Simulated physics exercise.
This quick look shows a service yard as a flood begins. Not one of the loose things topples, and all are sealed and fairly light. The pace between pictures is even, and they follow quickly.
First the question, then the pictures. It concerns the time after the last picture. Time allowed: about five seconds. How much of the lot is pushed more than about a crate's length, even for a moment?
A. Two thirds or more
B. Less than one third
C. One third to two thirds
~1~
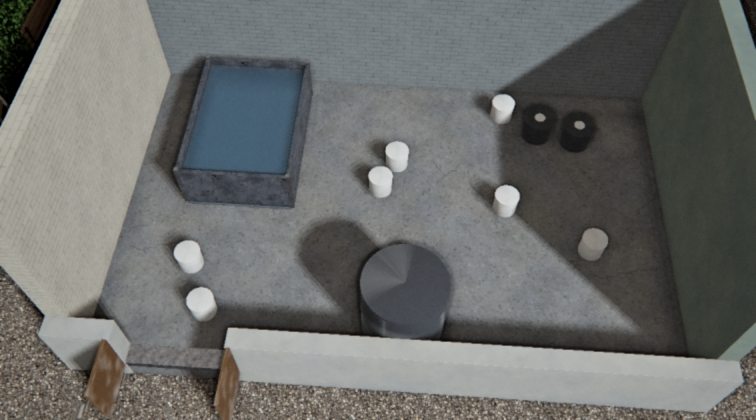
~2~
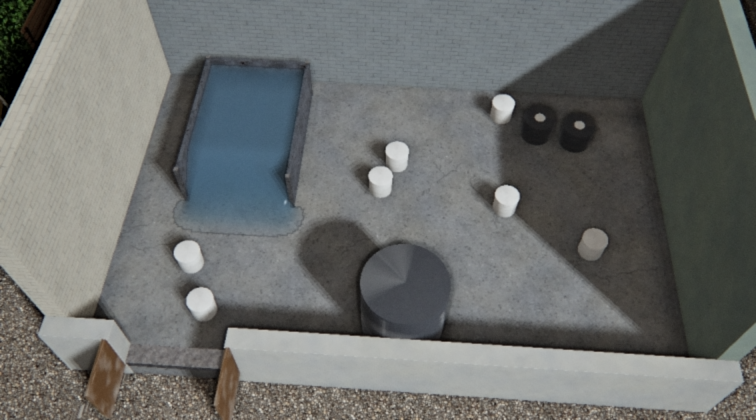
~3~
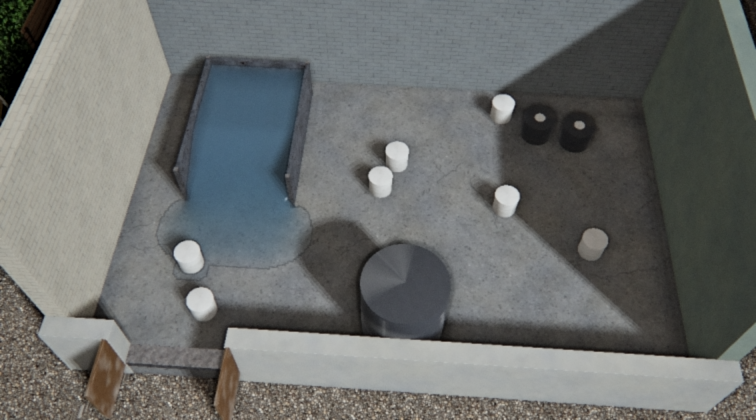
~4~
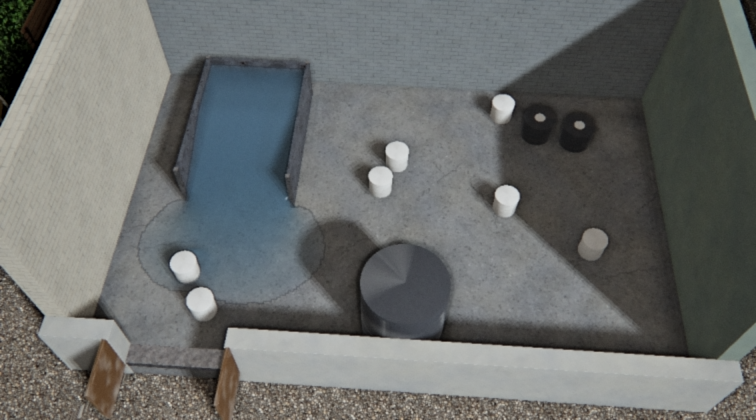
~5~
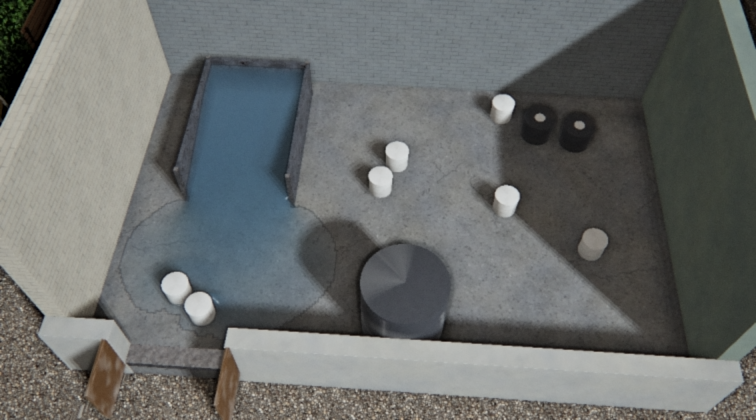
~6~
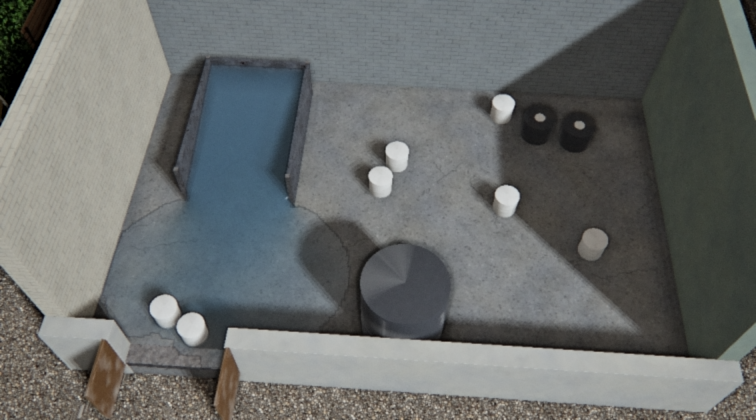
The answer is B.
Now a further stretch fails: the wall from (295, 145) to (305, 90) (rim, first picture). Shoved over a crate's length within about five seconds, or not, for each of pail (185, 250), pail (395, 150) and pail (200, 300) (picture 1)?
Listed in turn, never travels that far, ends up that far off, never travels that far.
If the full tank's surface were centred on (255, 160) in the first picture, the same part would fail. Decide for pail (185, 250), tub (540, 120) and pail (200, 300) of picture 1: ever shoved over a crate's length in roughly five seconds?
Object by object: Over the mark, below the mark, over the mark.
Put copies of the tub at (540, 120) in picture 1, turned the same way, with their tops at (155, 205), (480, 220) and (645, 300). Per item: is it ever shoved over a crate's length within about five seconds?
Result by item: Gets dislodged / stays where it is / stays where it is.
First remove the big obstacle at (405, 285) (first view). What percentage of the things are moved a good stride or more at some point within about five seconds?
Close to 20 percent, I reckon.
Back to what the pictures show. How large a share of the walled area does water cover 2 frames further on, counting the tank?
About 30 percent.
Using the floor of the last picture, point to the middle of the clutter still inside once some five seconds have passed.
Mean position: Approx. (488, 174) px.
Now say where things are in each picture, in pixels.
A pail at (187, 251) rests on the ground; a pail at (200, 299), on the bottom; 0 of 10 have shifted, in the first picture.
A pail at (187, 251) rests on the ground; a pail at (200, 299) rests on the ground; 0 of 10 have shifted, in the second picture.
A pail at (187, 251), on the bottom; a pail at (200, 299), on the bottom; 0 of 10 have shifted, in the third picture.
A pail at (183, 262) rests on the ground, close to its start; a pail at (200, 299) rests on the ground; 1 of 10 have shifted, in the fourth picture.
A pail at (175, 283), on the bottom, a stride from its start; a pail at (198, 304) rests on the ground, close to its start; 2 of 10 have shifted, in the fifth picture.
A pail at (163, 307), on the bottom, a stride from its start; a pail at (191, 325) rests on the ground, a stride from its start; 2 of 10 have shifted, in the sixth picture.
A moment on, 2 of 10 are well off their spots; 0 afloat.
Next, 2 of 10 are well off their spots; 0 afloat.
Later, 2 of 10 are well off their spots; 0 afloat.
In the end, 3 of 10 are well off their spots, and 3 have been at some point; 0 afloat.
